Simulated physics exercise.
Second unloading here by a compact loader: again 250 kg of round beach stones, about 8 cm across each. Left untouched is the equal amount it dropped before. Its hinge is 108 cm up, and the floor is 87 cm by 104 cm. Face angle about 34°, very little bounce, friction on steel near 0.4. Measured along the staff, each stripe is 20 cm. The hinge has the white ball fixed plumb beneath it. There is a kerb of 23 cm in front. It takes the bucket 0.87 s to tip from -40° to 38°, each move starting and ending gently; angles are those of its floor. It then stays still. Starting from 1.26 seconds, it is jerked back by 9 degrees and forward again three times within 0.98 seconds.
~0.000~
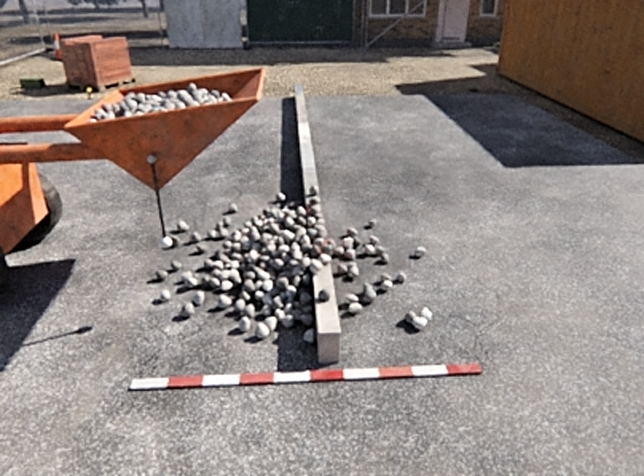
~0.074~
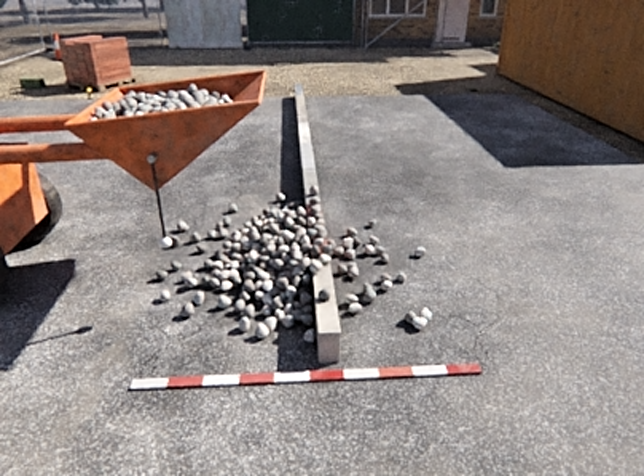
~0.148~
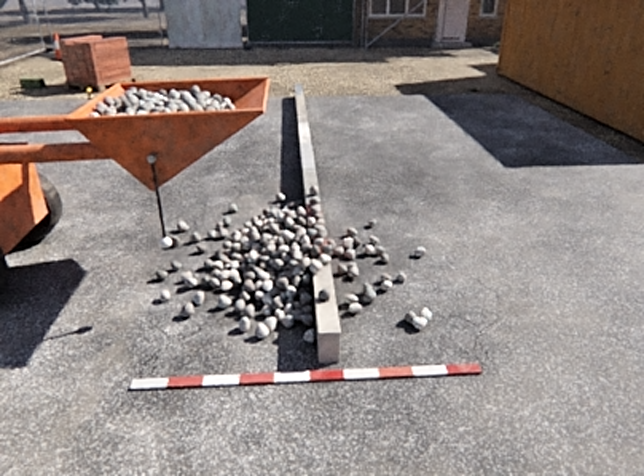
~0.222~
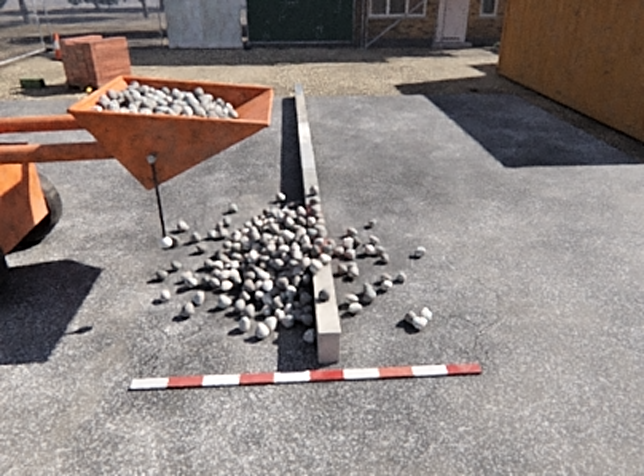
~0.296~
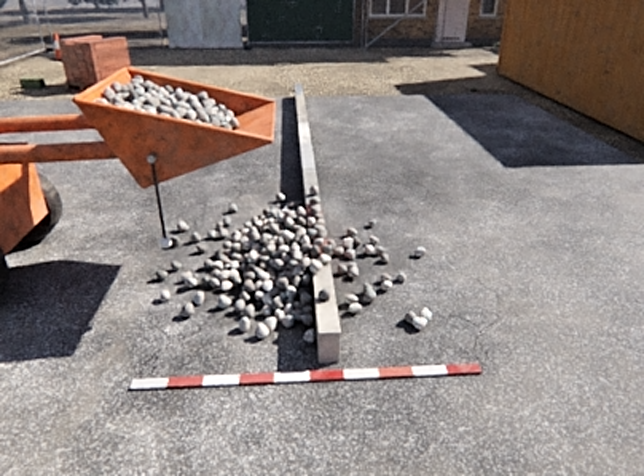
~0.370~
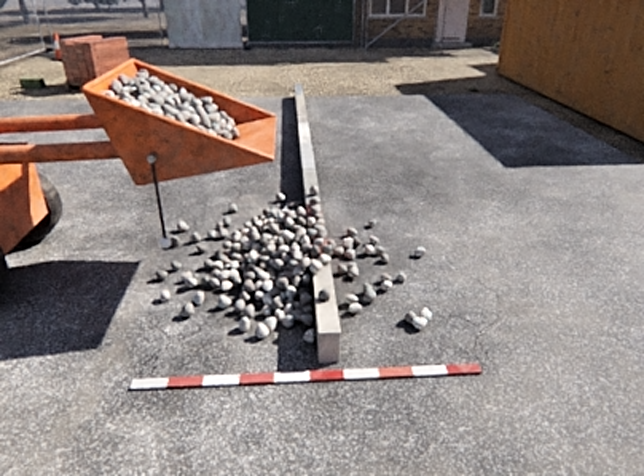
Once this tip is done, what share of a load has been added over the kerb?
About 28 per cent.
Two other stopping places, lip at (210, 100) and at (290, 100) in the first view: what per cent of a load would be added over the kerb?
Roughly 5 and 60 percent, in that order.
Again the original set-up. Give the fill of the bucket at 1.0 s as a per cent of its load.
About 80 per cent is held.
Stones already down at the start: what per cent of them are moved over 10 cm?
Around 15 in a hundred.
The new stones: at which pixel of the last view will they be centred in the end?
The centre sits about (288, 245).
After 0.6 s the floor is at 26°; in per cent of one load, 100 in the bucket, 93 on this side of the kerb, 7 over the kerb; the foremost stones are at (400, 273).
After 1.0 s the floor is at 38°; in per cent of one load, 81 in the bucket, 112 on this side of the kerb, 7 over the kerb; the foremost stones are at (400, 273).
After 2.7 s the floor is at 38°; in per cent of one load, 0 in the bucket, 164 on this side of the kerb, 36 over the kerb; the foremost stones are at (445, 215).
After 5.3 s the floor is at 38°; in per cent of one load, 0 in the bucket, 164 on this side of the kerb, 36 over the kerb; the foremost stones are at (446, 215). Net gain over the kerb, 28.
